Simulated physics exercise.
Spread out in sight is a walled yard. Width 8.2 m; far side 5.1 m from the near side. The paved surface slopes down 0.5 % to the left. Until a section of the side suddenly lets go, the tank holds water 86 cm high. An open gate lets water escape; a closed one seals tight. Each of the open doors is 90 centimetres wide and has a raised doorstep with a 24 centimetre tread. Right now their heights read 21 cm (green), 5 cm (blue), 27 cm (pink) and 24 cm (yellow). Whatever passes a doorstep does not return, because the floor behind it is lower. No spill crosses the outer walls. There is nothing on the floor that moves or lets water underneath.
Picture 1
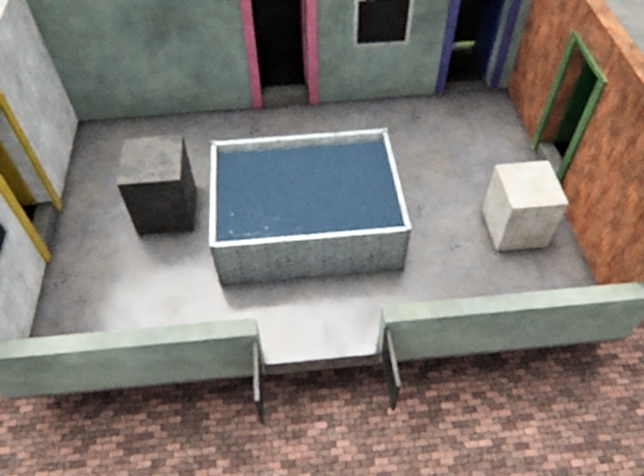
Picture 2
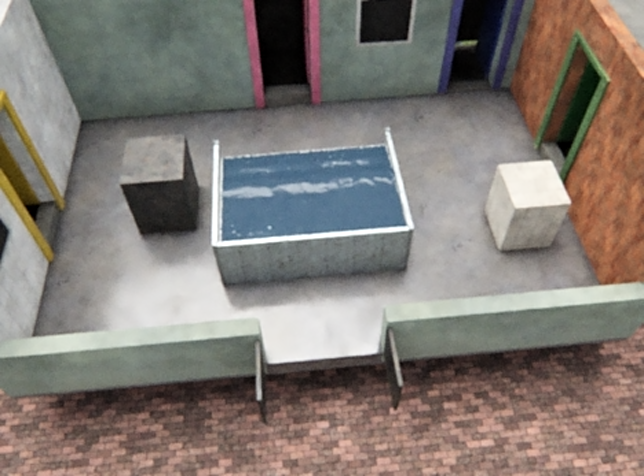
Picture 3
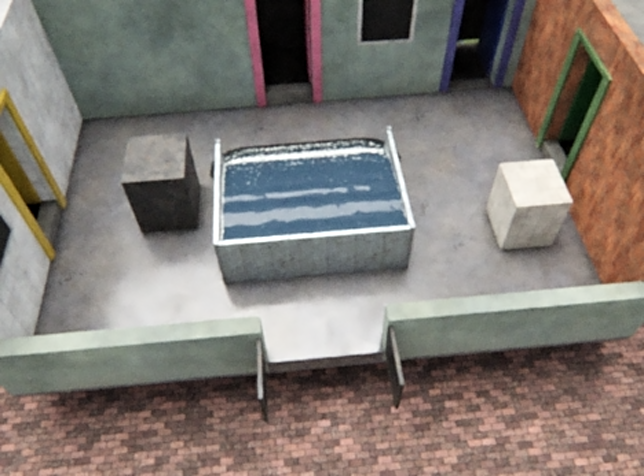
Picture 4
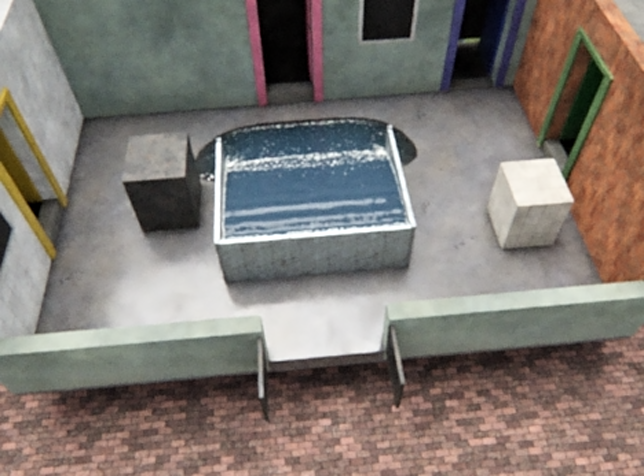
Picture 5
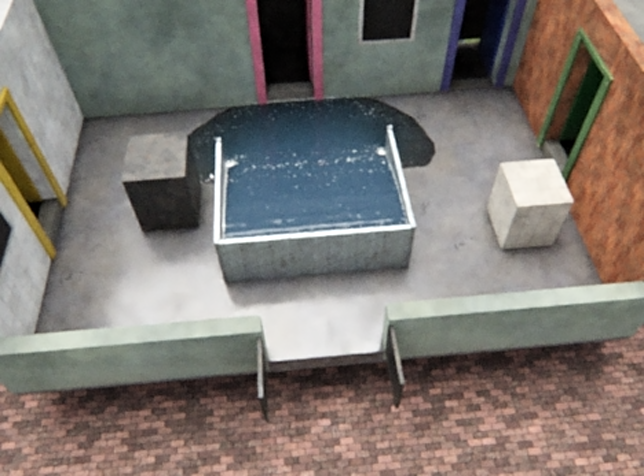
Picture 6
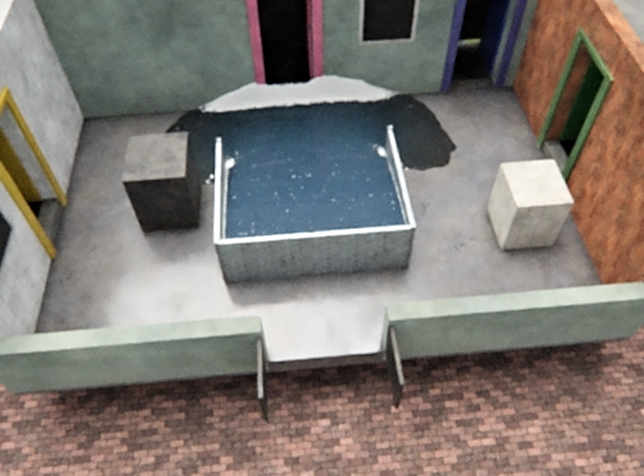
A walled grey yard with green back and front walls is seen from above, beyond a strip of reddish brick paving. A pale-rimmed tank of blue water stands in the middle between a dark block at left and a whitish block at right, with yellow, pink, blue and green doorways around. The tank's far side opens, and water pours out, spreading backward and sideways in a dark sheet to the back wall.
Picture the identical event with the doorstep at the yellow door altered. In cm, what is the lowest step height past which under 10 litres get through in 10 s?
Close to 12.5 cm is just enough.
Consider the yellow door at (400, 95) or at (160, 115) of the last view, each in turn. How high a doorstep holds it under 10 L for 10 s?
About 30 cm for the first and 17 cm for the second.
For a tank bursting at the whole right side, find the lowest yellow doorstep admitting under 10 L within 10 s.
You'd want it roughly 13.5 centimetres tall.
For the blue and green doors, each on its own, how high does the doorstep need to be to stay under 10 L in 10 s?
Close to 23 cm (blue) and close to 15 cm (green).
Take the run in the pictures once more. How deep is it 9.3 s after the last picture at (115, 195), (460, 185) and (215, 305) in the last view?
Depths of roughly 7 cm, 9 cm and 9 cm, in that order.
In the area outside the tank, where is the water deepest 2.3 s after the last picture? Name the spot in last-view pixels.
Around (84, 119).
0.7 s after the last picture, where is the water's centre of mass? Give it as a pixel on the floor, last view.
It lies near (305, 164) in the last picture.
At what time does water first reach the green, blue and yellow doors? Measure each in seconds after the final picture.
Green = 1.6 s, blue = 0.5 s, yellow = 1.6 s.
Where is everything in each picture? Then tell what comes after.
The first frame shows the tank at (305, 187) is whole and still, 86 cm deep; the yellow door at (28, 190) is dry.
In the second frame, the gap is on the far side, the front 0.3 m out at a hidden place; the back of the tank holds 86 cm.
In the third frame, water pours out on the far side and has run 0.8 m, to a hidden place; about 14 cm deep outside, 85 cm at the back.
In the fourth frame, the front is at (248, 128), 1.3 m from the gap on the far side; 4.2 m2 of floor is wet, 78 cm left at the back.
In the fifth frame, the front is at (241, 107), 1.9 m from the gap on the far side; 7.0 m2 of floor is wet, 72 cm left at the back.
In the sixth frame, the front is at (275, 87), 2.1 m from the gap on the far side; 8.4 m2 of floor is wet, 71 cm left at the back; 2.0 m in a straight line remain to the yellow door at (33, 186).
Then, 0.7 s after the last picture water covers 30 % of the floor, deepest (60 cm) near (286, 104); it has not reached the yellow door.
Then, 2.3 s after the last picture water covers 60 % of the floor, deepest (40 cm) near (84, 119); 13 cm at the yellow door, 0 litres in over its 24 cm doorstep.
Then, 9.3 s after the last picture water covers 100 % of the floor, deepest (17 cm) near (583, 253); 7 cm at the yellow door, 0 litres in over its 24 cm doorstep.
At the yellow door as built, the water peaked near 18 cm, 3.5 s after the last picture.
With a doorstep of 10.5 cm, 21 litres would have come in within the 10 s; with 14 cm, 5 litres. So under 10 litres takes about 12.5 cm.
